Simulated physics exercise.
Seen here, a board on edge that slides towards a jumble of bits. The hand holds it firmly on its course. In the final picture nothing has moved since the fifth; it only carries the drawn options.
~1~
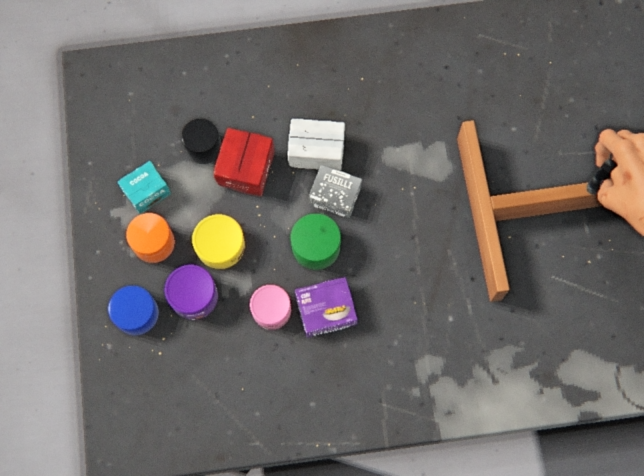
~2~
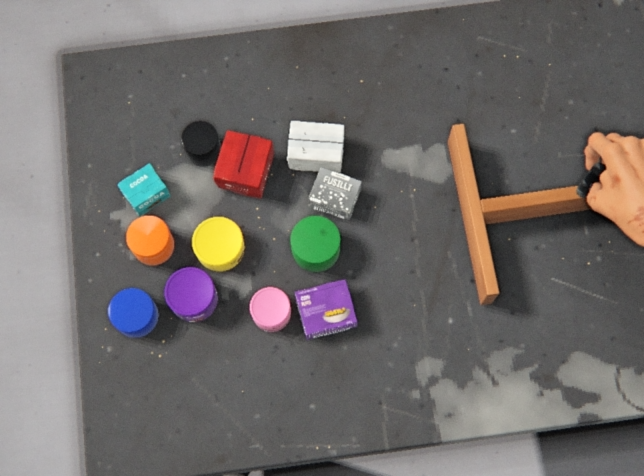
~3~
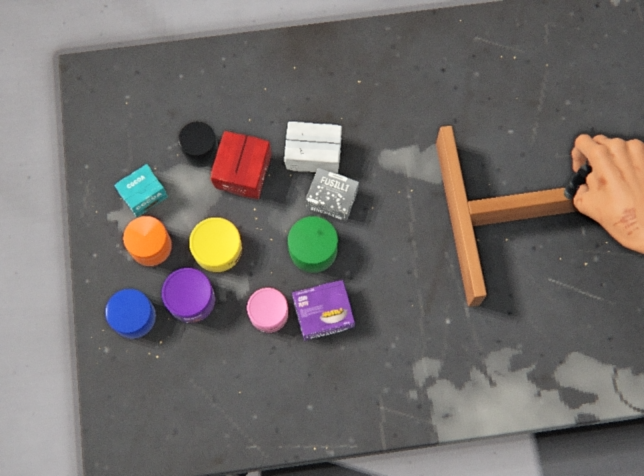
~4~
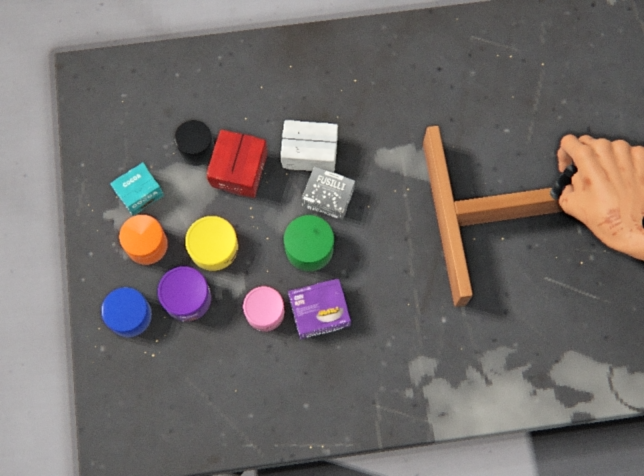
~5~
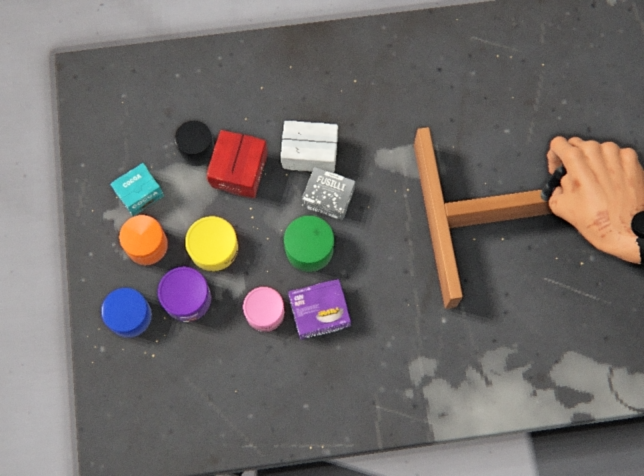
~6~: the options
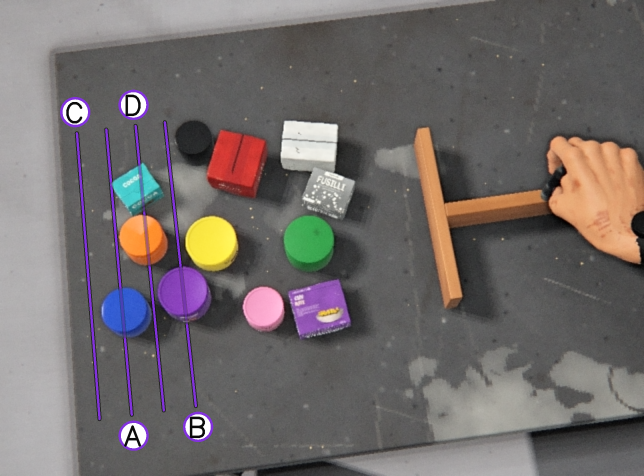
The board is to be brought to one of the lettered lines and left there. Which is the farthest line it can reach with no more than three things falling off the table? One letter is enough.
It can go as far as D.
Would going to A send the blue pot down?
By then, yes.
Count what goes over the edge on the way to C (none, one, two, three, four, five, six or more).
Six or more.
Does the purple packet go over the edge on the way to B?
No.
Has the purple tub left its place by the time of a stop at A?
Yes.
On the marked copy, A at (118, 265); B at (180, 258); C at (88, 269); D at (149, 262).
Following D. Soon after the start, board (335, 224); purple packet (313, 308); white box (289, 147).
Later, board (230, 238); blue pot (114, 318); orange tin (110, 239).
In the end, board (147, 248); blue pot over the edge; orange tin over the edge; two fallen.
As for the rest, A drops five; B is within the limit but short; C drops nine.
